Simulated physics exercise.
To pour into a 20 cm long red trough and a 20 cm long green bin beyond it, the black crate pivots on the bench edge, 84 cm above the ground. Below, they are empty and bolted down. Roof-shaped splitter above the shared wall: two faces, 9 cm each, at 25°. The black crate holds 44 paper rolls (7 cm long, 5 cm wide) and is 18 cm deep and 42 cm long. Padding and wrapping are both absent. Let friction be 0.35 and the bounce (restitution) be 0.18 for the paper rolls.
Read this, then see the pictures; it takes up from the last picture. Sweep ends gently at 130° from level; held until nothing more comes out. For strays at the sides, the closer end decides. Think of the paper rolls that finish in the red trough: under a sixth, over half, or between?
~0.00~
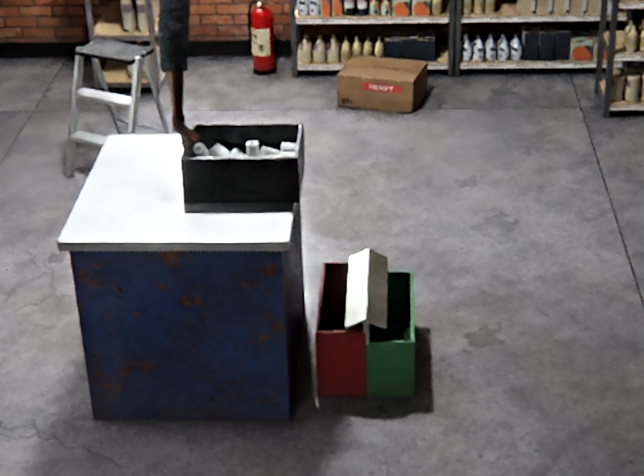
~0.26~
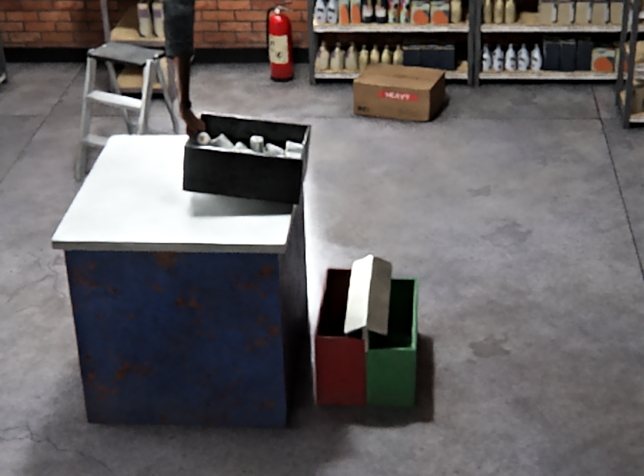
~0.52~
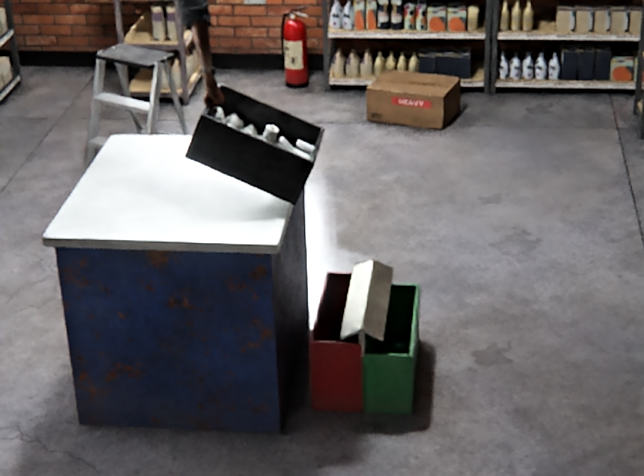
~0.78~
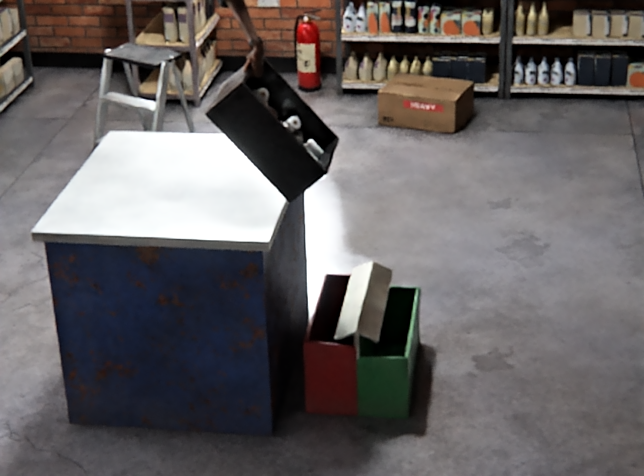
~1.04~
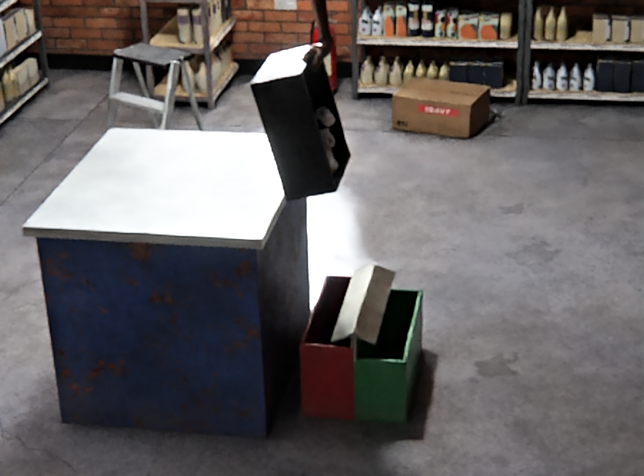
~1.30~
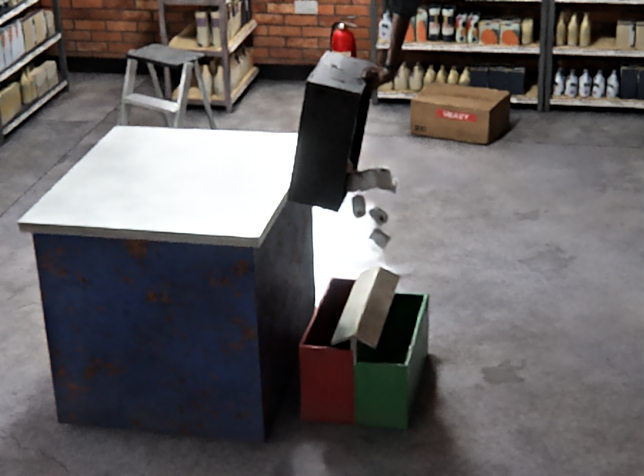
In the red trough: Below one sixth of them.
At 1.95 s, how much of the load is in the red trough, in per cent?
By that time, roughly 0 percent.
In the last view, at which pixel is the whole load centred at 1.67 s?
I'd put it close to (380, 225).
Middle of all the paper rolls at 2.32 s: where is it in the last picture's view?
Look near pixel (485, 389).
After 1.46 s, tilt 114°; 34 still in the black crate, 1 in the green bin and 9 in the air.
After 1.67 s, tilt 126°; 11 still in the black crate, 3 in the green bin, 3 on the ground beyond the green bin and 27 in the air.
After 1.95 s, tilt 130°; 10 in the green bin, 15 on the ground beyond the green bin and 19 in the air.
Final count (at 2.32 s), 14 in the green bin and 30 on the ground beyond the green bin. Asked share, 0 of 44, 0 per cent.
